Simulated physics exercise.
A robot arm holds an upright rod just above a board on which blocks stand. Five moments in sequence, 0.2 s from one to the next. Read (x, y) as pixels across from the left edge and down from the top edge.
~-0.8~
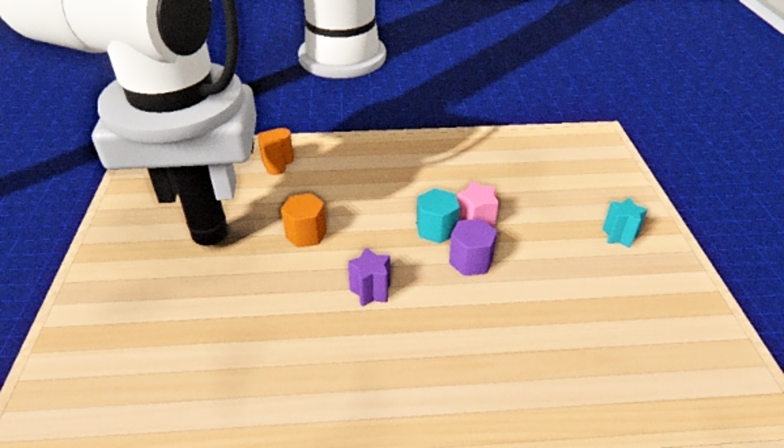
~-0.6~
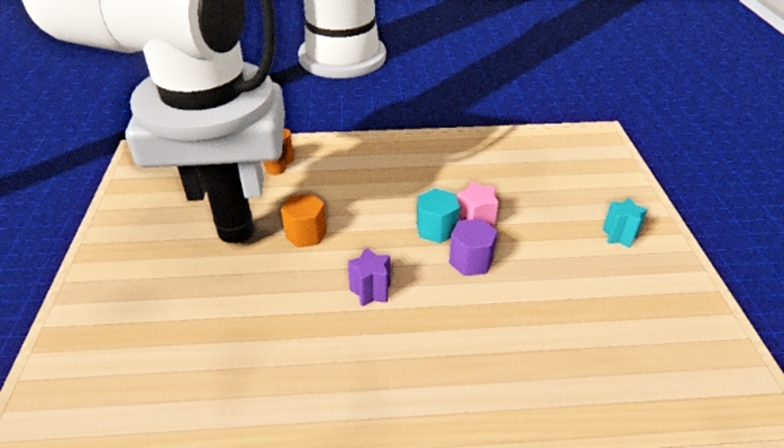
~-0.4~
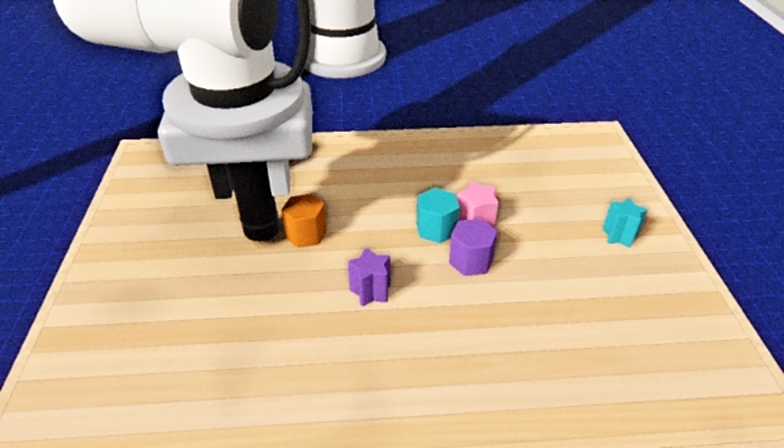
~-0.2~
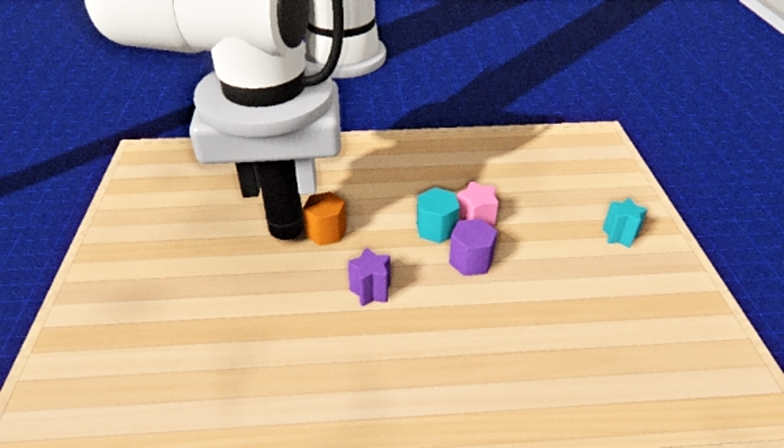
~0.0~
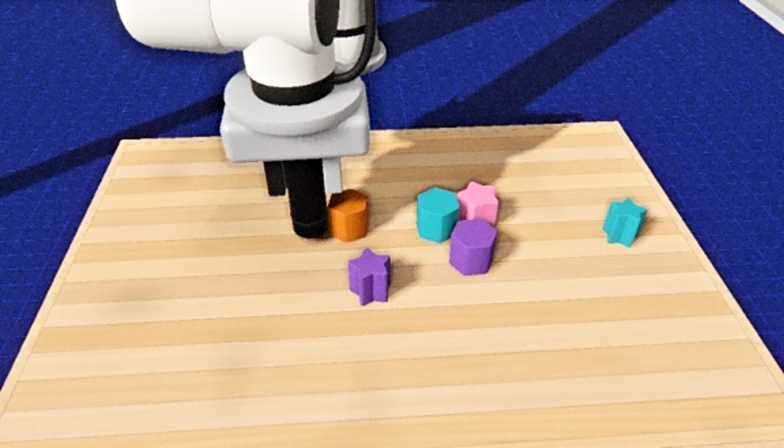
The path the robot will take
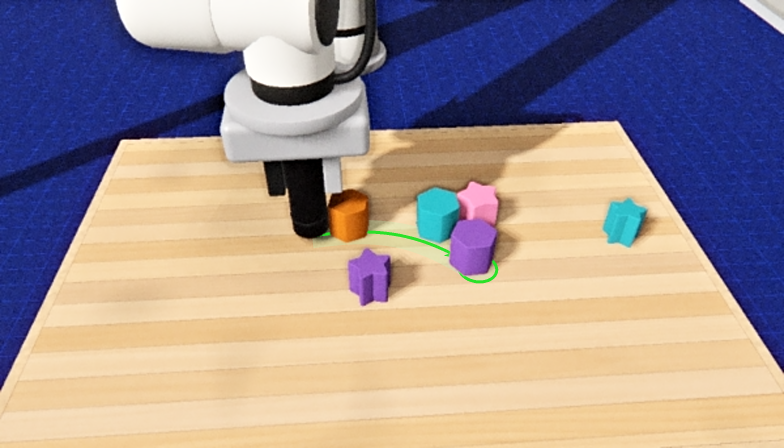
A light striped wooden board lies on a blue floor, seen from the front and above by a still camera. A white and grey robot arm holds a black rod upright at the left, near two orange blocks, with a purple star in front, turquoise, pink and purple blocks clustered right of centre, and a turquoise star at far right. The arm glides rightward, hiding the rear orange block, and its rod meets the orange six-sided block and pushes it a short way right.
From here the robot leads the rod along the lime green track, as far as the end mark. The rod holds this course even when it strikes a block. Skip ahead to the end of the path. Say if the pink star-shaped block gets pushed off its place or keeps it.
By the last moment, the pink star-shaped block will have left its place.
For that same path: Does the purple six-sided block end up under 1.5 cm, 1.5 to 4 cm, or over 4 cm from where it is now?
The purple six-sided block moves over 4 cm.
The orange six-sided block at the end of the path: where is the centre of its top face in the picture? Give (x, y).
The centre of its top will be at (408, 184).
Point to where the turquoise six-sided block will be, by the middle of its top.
Its top face will be centred at roughly (468, 201).
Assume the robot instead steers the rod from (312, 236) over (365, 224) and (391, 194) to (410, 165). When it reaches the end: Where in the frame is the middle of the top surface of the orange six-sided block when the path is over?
Pixel (426, 172).
Path on the board, from (312, 236) by way of (370, 232) and (426, 243) to (478, 268).
What follows on the original path. One third of the way, rod (371, 224); orange six-sided block (397, 188), turned 50° anticlockwise.
Two thirds of the way, rod (427, 235); orange six-sided block (408, 184), turned 75° anticlockwise; turquoise six-sided block (459, 201), turned 35° anticlockwise; pink star-shaped block (490, 190).
At the end, rod (479, 260); orange six-sided block (408, 184), turned 75° anticlockwise; turquoise six-sided block (468, 201), turned 45° anticlockwise; purple six-sided block (520, 255); pink star-shaped block (495, 188).
